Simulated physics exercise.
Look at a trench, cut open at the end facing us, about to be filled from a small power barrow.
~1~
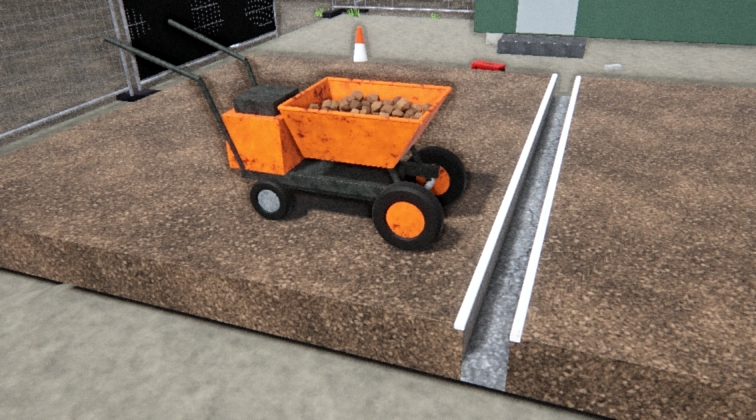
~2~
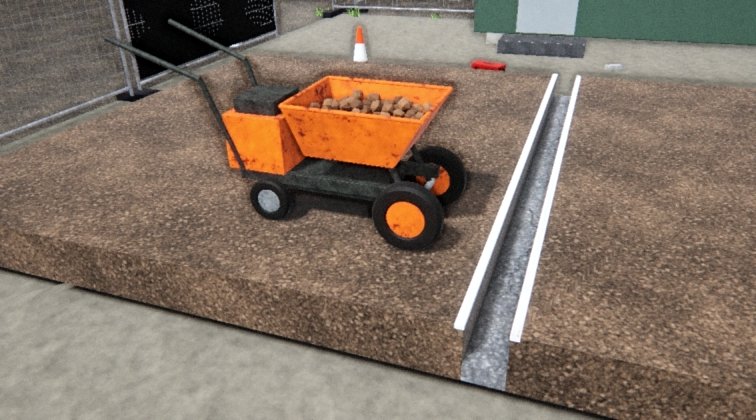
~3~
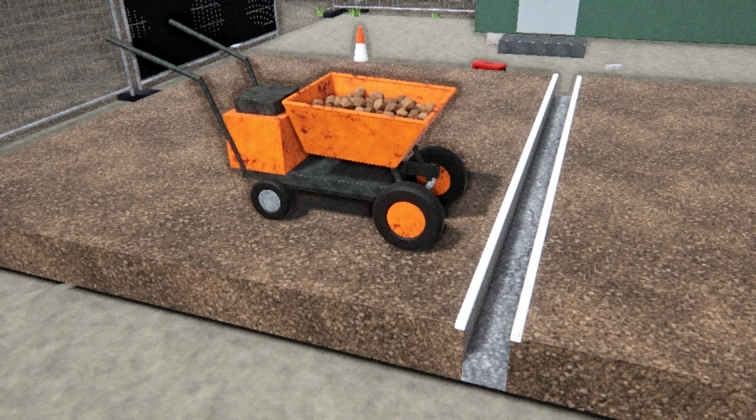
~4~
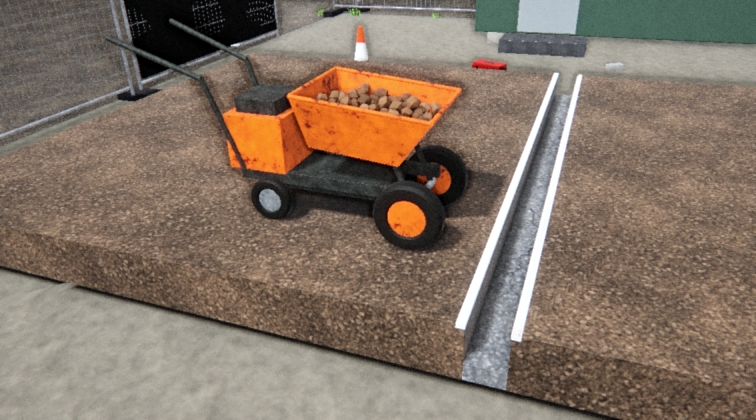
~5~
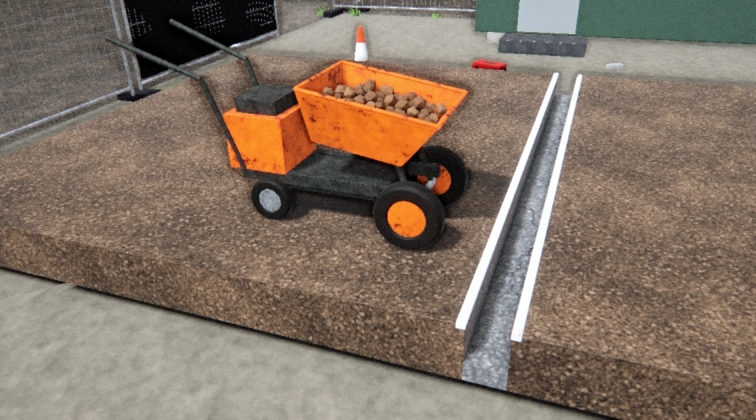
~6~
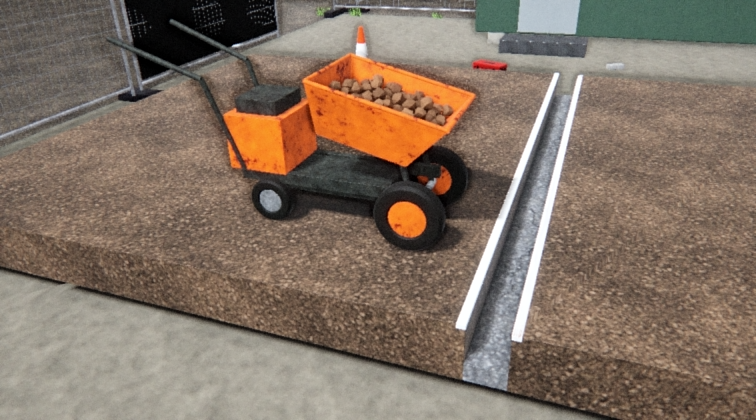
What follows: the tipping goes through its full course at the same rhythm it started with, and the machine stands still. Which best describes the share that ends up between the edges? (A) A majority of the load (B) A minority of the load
Answer: B.
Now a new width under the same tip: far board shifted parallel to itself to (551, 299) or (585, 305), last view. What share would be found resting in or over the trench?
In order: Near 60, then 90 percent.
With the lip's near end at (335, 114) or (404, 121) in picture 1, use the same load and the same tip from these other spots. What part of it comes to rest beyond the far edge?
0 % for the first, 40 % for the second.
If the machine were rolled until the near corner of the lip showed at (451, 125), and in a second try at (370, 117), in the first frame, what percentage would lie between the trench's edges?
You'd get 0 in a hundred the first time and 80 in a hundred the second.
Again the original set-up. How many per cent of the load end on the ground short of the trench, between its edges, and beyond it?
Shares - short: 0 %, between: 30 %, beyond: 70 %.
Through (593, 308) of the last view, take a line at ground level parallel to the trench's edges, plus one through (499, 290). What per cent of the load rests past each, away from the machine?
The first comes to 30 %, the second to 90 %.
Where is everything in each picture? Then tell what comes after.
Lip of the skip (420, 122), level; top of the load (364, 114), clay clods; first edge of the trench (475, 285); far edge (526, 295), the trench under half as wide as the skip, and about as deep as wide, in the first frame.
Lip of the skip (421, 122), level; top of the load (365, 114), in the second frame.
Lip of the skip (425, 123), tipped barely; top of the load (369, 112), in the third frame.
Lip of the skip (431, 124), tipped barely; top of the load (363, 102), in the fourth frame.
Lip of the skip (438, 127), tipped a little; top of the load (370, 99), in the fifth frame.
Lip of the skip (447, 131), tipped a little; top of the load (354, 100); first edge of the trench (476, 285); far edge (527, 295), in the sixth frame.
Just after the last frame, skip tipped steeply; every one in the skip.
A moment on, skip tipped steeply; almost all in the skip; just a few in or heaped over the trench; just a few beyond it; about a tenth falling.
Further on, skip tipped right over; roughly a quarter in the skip; about a tenth in or heaped over the trench; roughly two thirds beyond it; just a few falling.
When it is over, skip tipped right over; roughly a third in or heaped over the trench; roughly two thirds beyond it.
